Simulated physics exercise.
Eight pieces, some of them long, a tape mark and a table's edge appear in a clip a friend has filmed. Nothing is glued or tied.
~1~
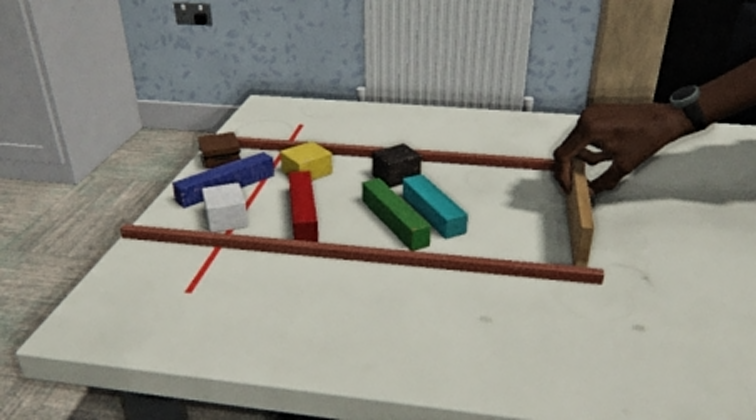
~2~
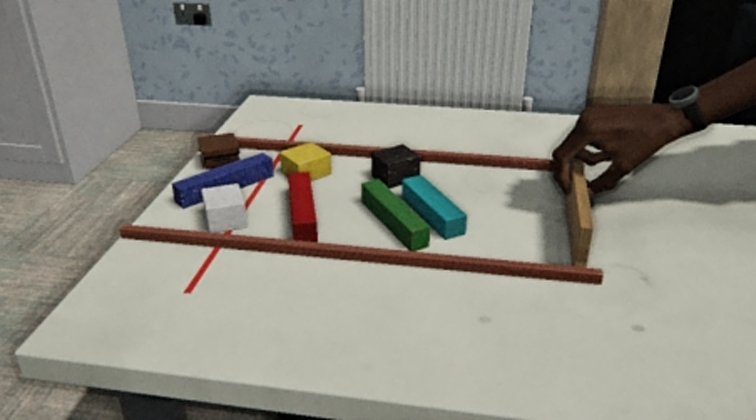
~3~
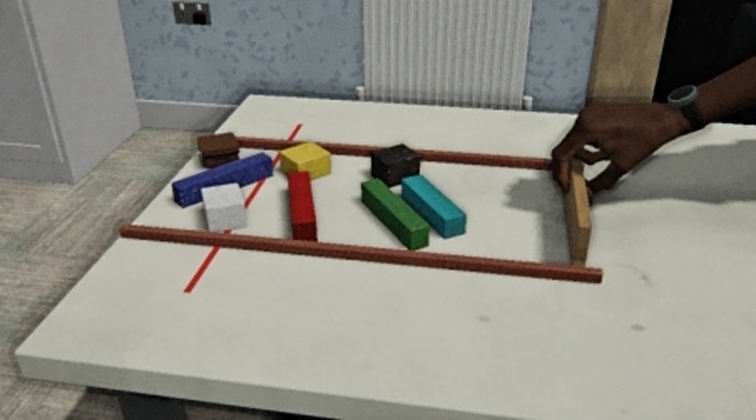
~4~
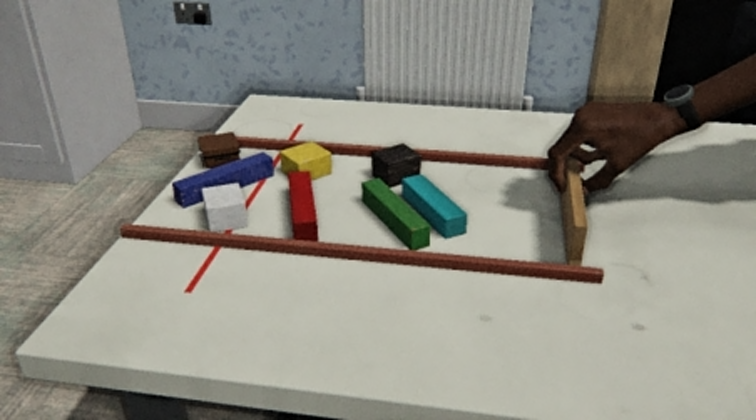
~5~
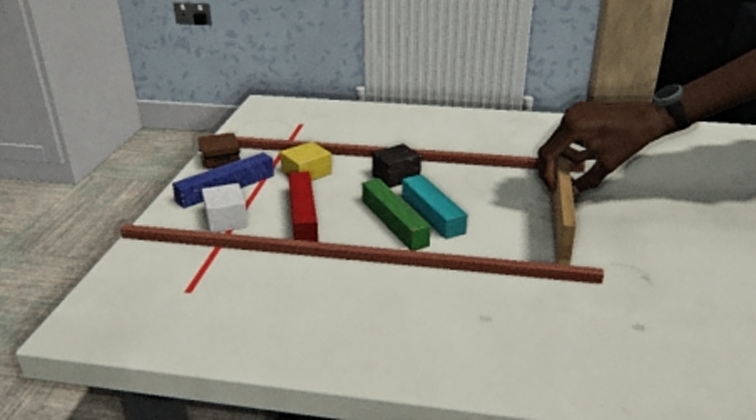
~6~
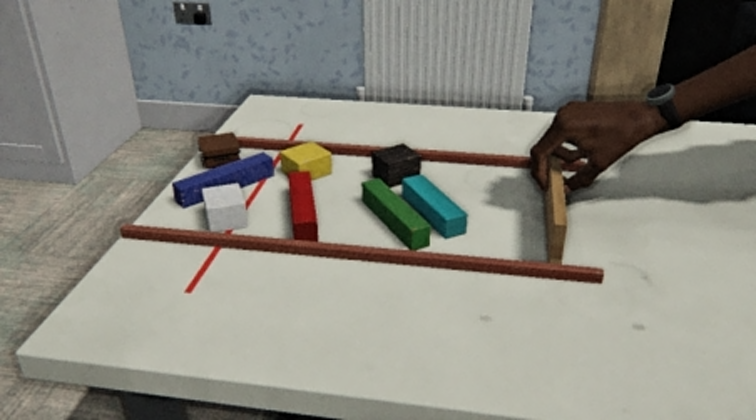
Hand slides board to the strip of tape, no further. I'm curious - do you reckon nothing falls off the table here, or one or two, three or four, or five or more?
Watch it: Hardly any - one or two - go plunging down.
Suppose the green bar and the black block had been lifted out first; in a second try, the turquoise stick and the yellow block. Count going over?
0 for the first case, 0 for the second.
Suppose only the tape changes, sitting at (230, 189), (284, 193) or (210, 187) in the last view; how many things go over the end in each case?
3, 0, 5.
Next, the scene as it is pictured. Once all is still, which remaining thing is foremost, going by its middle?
That would be the white block.
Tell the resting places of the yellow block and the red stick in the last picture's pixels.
In the last view, the middles sit near (218, 153) and near (189, 197).
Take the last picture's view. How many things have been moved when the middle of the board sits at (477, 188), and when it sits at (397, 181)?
So far 0, and 3 at the second.
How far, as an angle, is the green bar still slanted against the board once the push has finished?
About 0°.
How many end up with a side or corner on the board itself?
2 in contact.
Soon after, none off yet; brown case at rest near (220, 152); blue bar at rest near (225, 179); white block at rest near (225, 208).
Then, none off yet; brown case moving near (214, 150); blue bar moved a little near (194, 180); white block moved about its own width near (197, 203).
At rest, the number that fall off is one or two; fallen, blue bar and brown case.
